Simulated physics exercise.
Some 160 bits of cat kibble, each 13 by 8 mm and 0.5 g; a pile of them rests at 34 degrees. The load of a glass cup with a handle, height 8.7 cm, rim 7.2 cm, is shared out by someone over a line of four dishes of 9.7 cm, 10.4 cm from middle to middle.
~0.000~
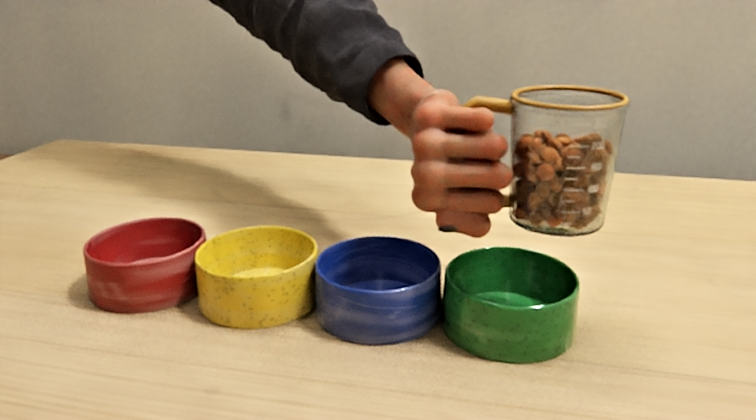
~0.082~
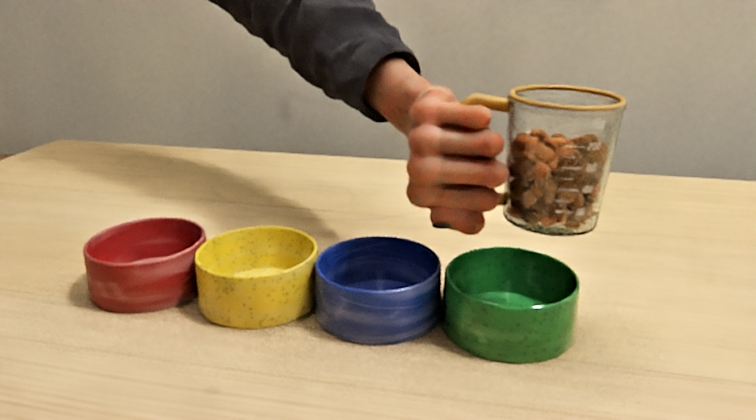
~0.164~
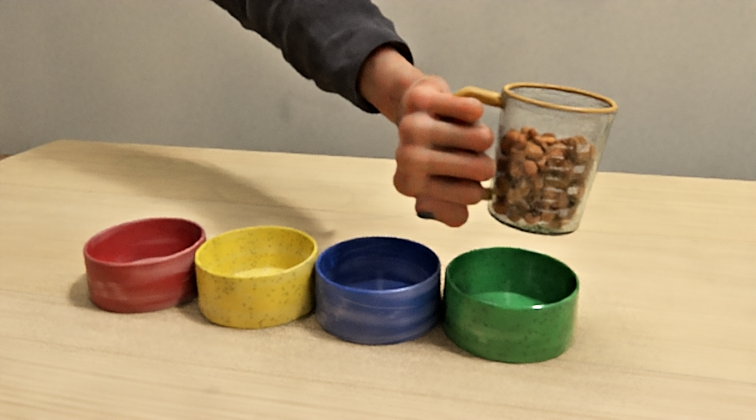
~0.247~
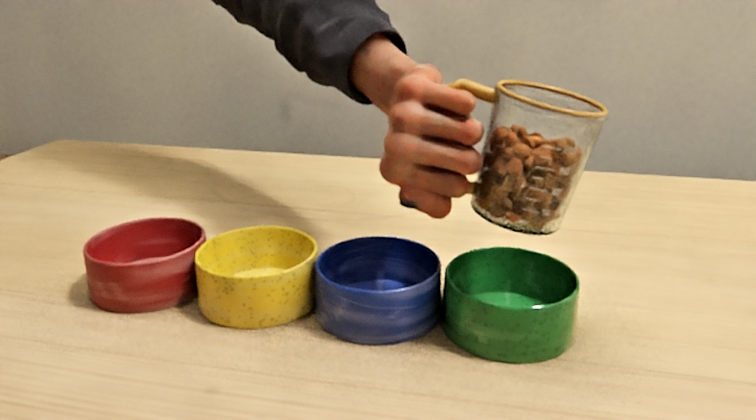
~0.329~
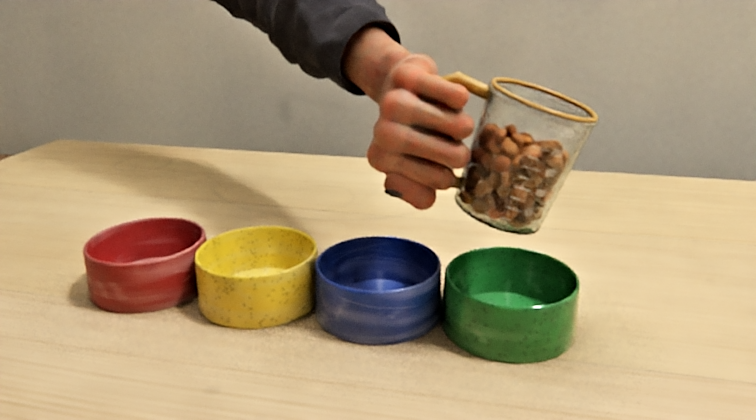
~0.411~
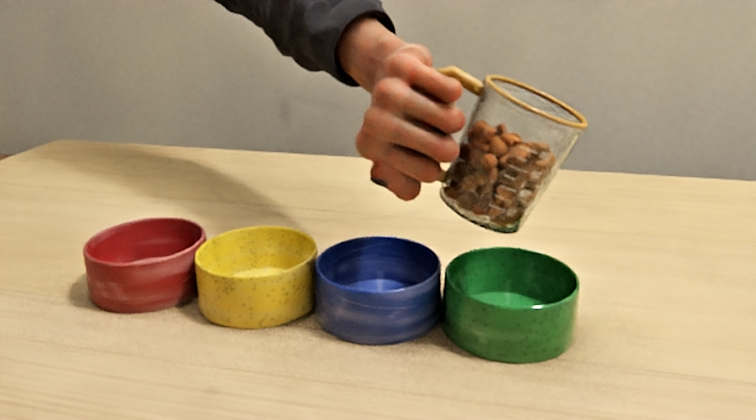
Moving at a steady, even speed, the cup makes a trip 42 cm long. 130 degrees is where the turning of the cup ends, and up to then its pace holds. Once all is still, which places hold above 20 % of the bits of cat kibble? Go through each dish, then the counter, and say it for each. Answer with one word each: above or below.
Red below, blue above, green below, yellow below, counter below.
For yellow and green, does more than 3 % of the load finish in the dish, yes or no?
Note - yellow affirmative, green negative.
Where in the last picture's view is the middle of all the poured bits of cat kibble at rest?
Centre at rest: Approx. (361, 290) px.
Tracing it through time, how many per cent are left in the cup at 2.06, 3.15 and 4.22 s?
30, 0, 0.
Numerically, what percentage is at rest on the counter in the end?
Some 10 in a hundred.
After 2.06 s, tilt 128 degrees; cup holds 30 %, blue 65 %.
After 3.15 s, tilt 130 degrees; cup holds 0 %, blue 80 %, yellow 10 %.
Then, at 4.22 s, tilt 130 degrees; cup holds 0 %, blue 80 %, yellow 10 %.
At rest (4.5 s), red 0 %, blue 80 %, green 0 %, yellow 10 %, counter 10 %.
